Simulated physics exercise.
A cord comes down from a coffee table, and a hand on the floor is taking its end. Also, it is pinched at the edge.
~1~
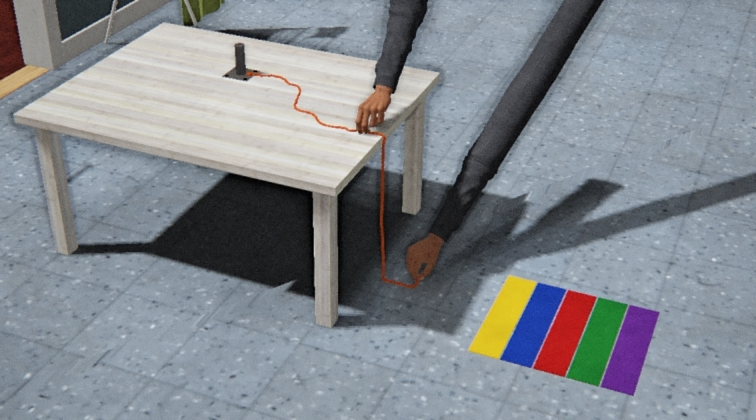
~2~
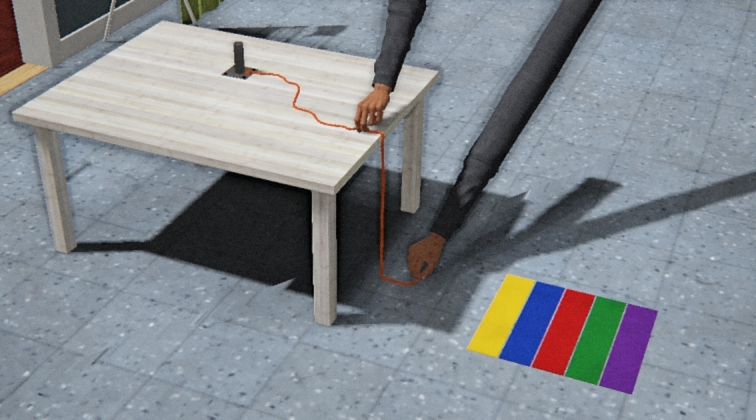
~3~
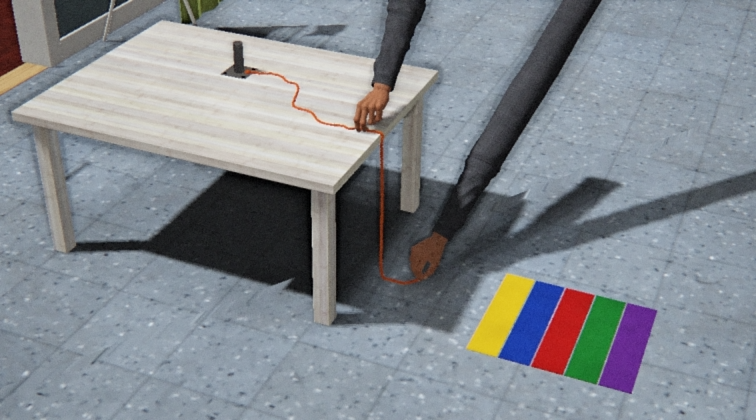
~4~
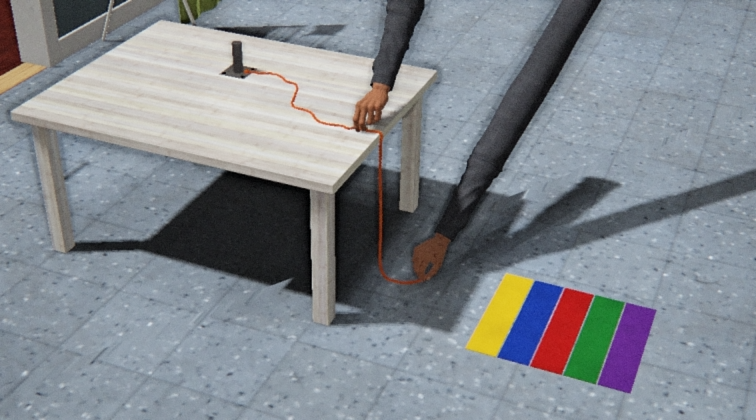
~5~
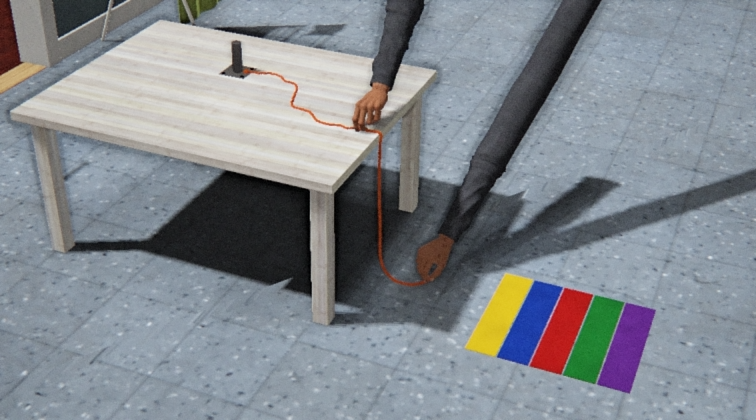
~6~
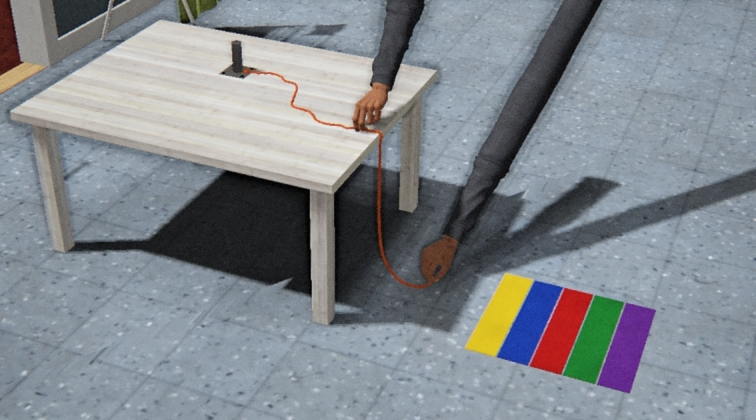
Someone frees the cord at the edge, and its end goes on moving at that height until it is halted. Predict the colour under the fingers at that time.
The red one.
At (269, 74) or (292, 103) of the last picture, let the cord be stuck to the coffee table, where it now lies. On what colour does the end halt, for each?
In order: Red, then blue.
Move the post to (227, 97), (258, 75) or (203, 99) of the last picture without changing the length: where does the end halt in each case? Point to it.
Pixels, try by try: About (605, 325), (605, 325), (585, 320).
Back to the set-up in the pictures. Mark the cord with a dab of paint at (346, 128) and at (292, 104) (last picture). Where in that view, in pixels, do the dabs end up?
The first lands at (395, 130), while the second lands at (331, 102).
Soon after, end near (504, 299); over yellow.
Then, end near (547, 310); over blue.
At full stretch, end near (573, 316); over red. It gets as far as the red strip.
